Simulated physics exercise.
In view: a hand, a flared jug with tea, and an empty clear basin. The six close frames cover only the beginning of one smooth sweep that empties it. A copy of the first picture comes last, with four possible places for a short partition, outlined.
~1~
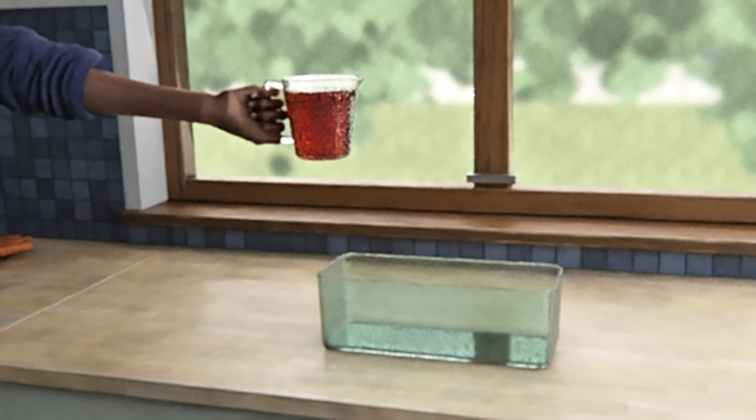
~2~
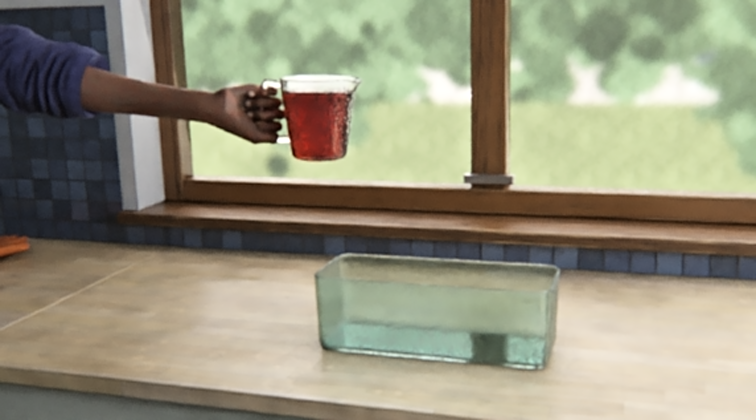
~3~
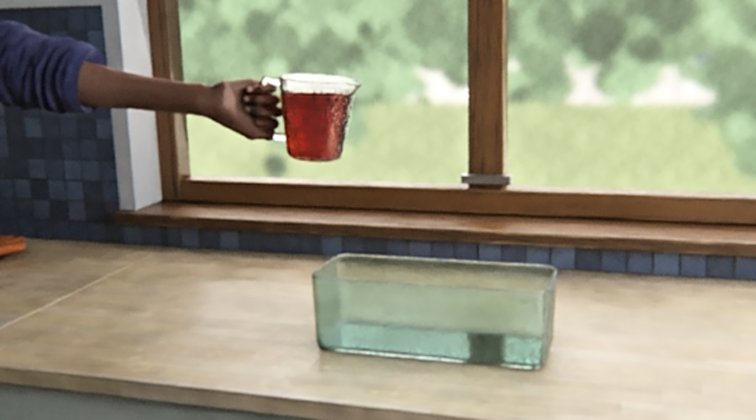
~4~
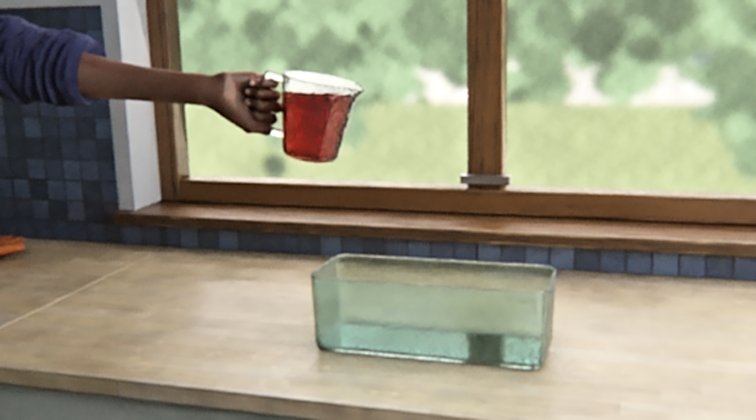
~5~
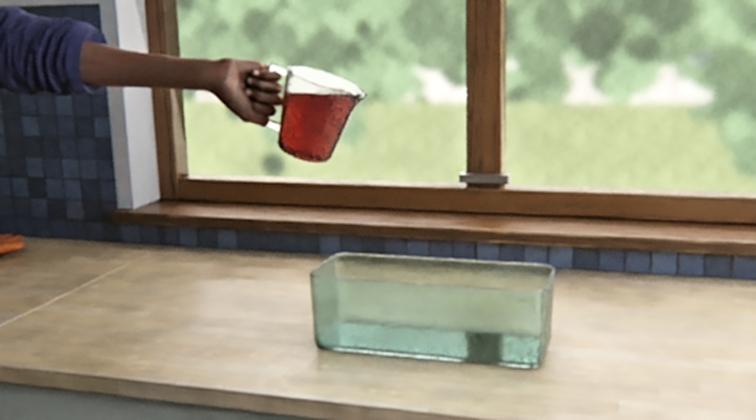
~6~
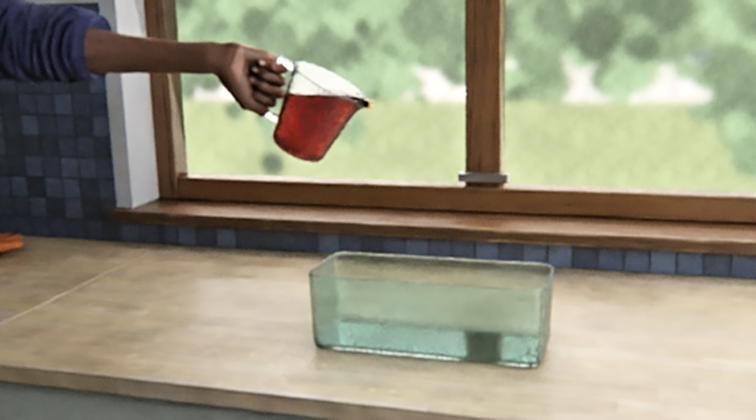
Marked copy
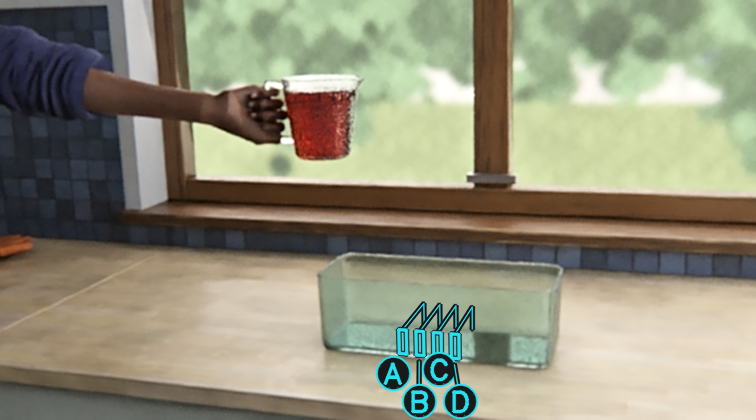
Hand tilting a glass jug of red liquid gradually to the right above a clear basin on a kitchen counter by a window.
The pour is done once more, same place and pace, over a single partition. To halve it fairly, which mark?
Take B.
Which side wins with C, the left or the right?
The left side.
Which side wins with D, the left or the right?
The left one.
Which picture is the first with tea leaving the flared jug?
In picture 6.
On the marked copy, A at (402, 359); B at (419, 361); C at (436, 362); D at (454, 364).
For place A, about 21 % ends left of the wall and 76 % right of it; 3 % is lost outside.
For place B, about 46 % ends left of the wall and 51 % right of it; 4 % is lost outside.
For place C, about 77 % ends left of the wall and 15 % right of it; 8 % is lost outside.
For place D, about 86 % ends left of the wall and 10 % right of it; 4 % is lost outside.
